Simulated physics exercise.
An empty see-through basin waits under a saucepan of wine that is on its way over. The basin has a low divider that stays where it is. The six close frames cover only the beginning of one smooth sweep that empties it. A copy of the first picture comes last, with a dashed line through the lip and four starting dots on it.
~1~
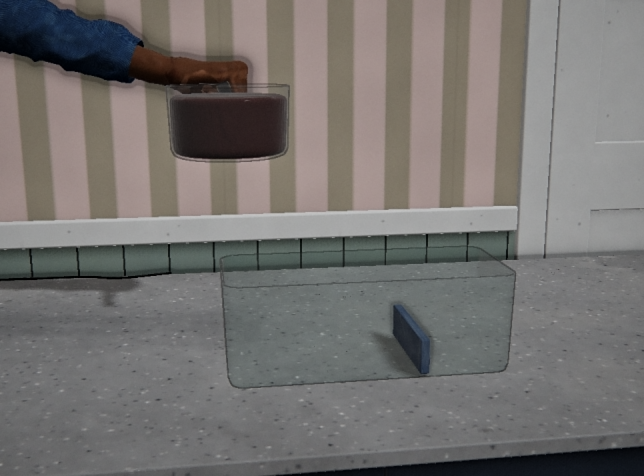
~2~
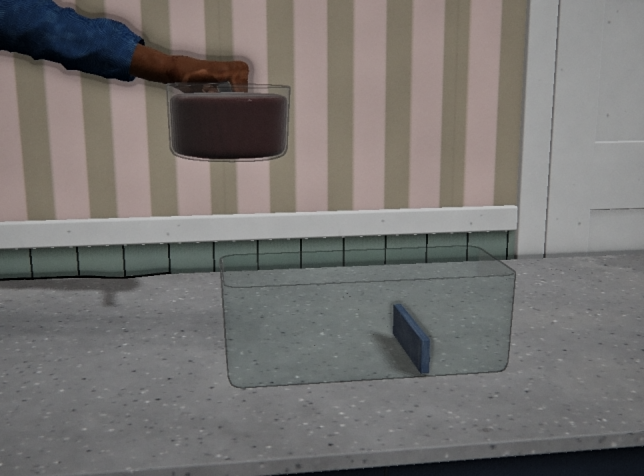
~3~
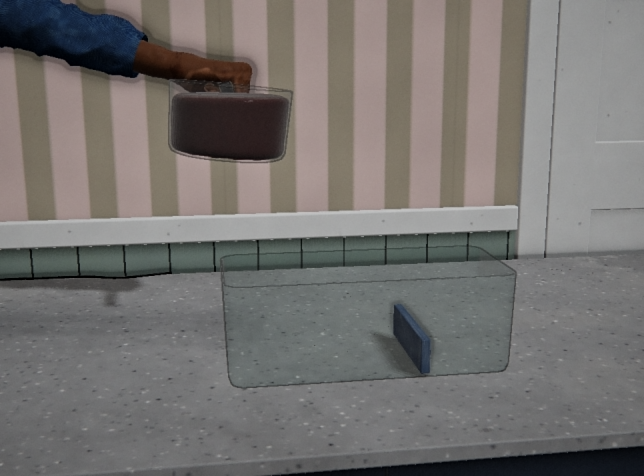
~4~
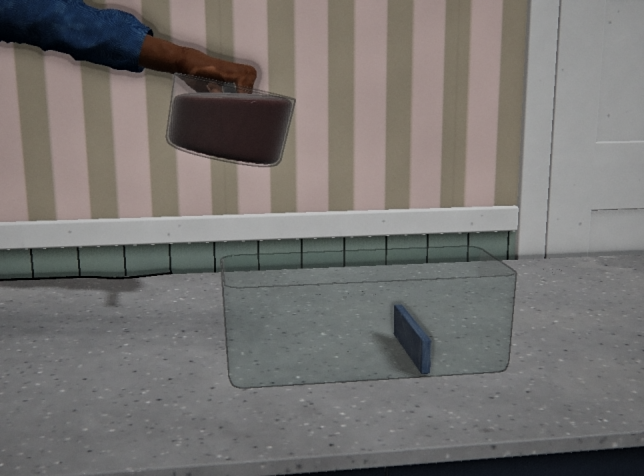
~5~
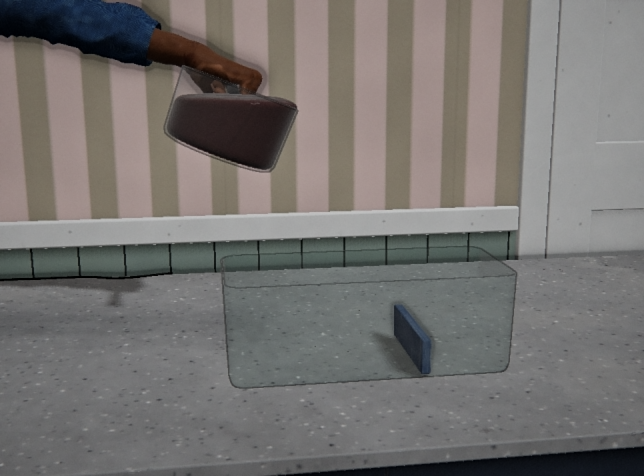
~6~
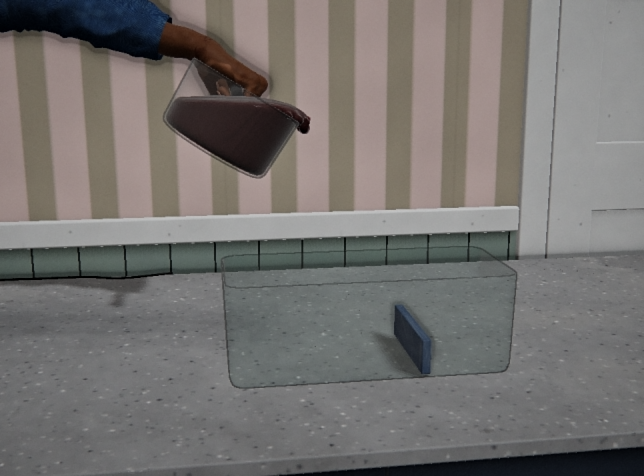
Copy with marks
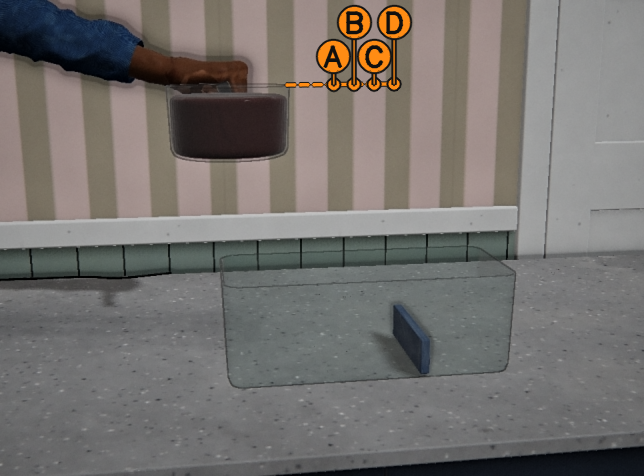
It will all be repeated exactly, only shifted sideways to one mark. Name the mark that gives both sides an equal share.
Spot B.
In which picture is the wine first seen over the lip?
In picture 5.
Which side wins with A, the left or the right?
More ends on the left.
On the marked copy, A at (333, 84); B at (354, 84); C at (374, 84); D at (394, 84).
Choosing A, about 69 % ends left of the wall and 29 % right of it.
Choosing B, about 51 % ends left of the wall and 48 % right of it.
Choosing C, about 35 % ends left of the wall and 63 % right of it.
Choosing D, about 30 % ends left of the wall and 68 % right of it.
